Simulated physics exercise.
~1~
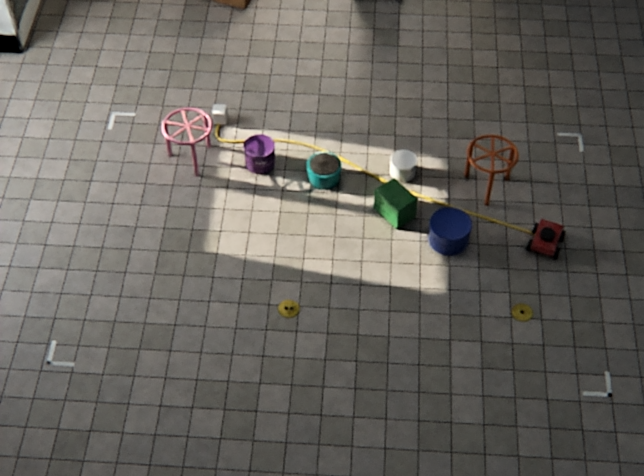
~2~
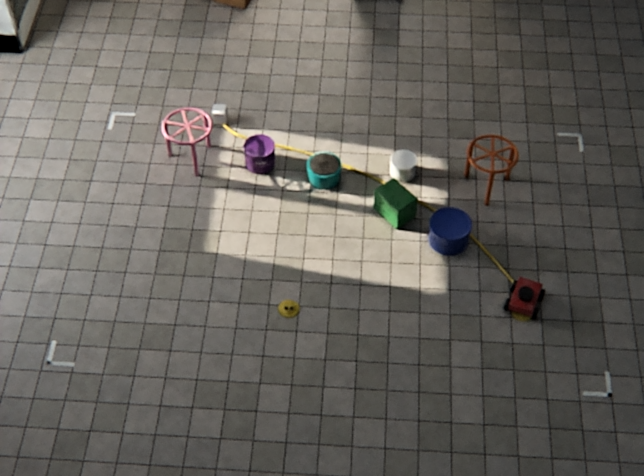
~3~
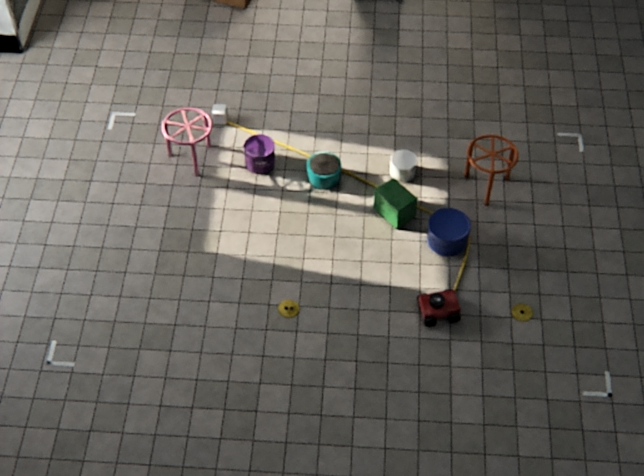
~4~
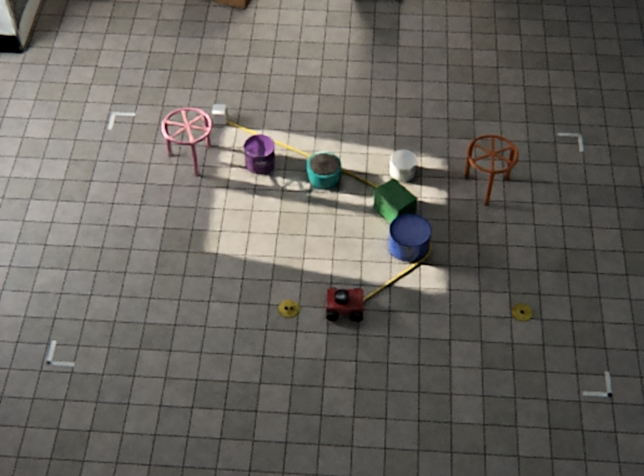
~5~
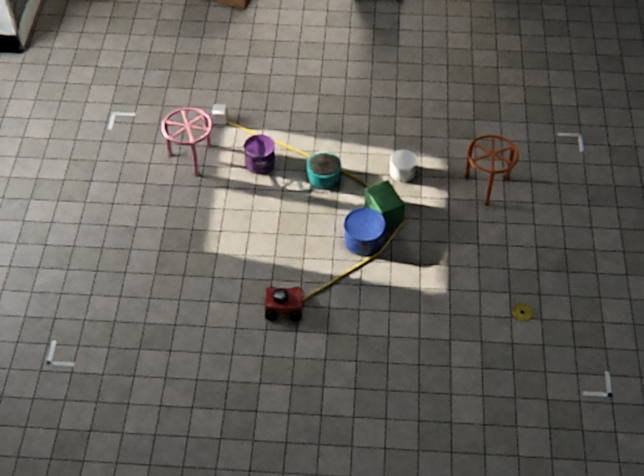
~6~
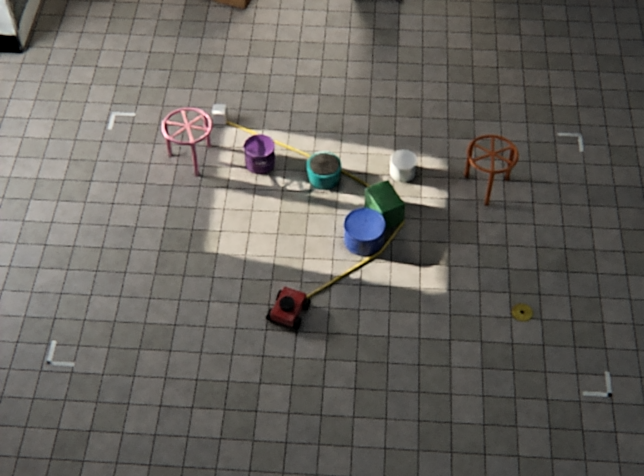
On a grey tiled floor crossed by a patch of light, a small red cart trails a yellow lead that runs back past bins, a bucket, a pot and a green crate toward a pink stool. The cart first drives down to the yellow mark at the right, then turns and heads left. The lead swings against the blue bin and drags it left beside the green crate. As the cart reaches the other mark, the crate shifts slightly left too. The cart turns a little and stops there, the lead still stretched behind it, while both stools stay in place.
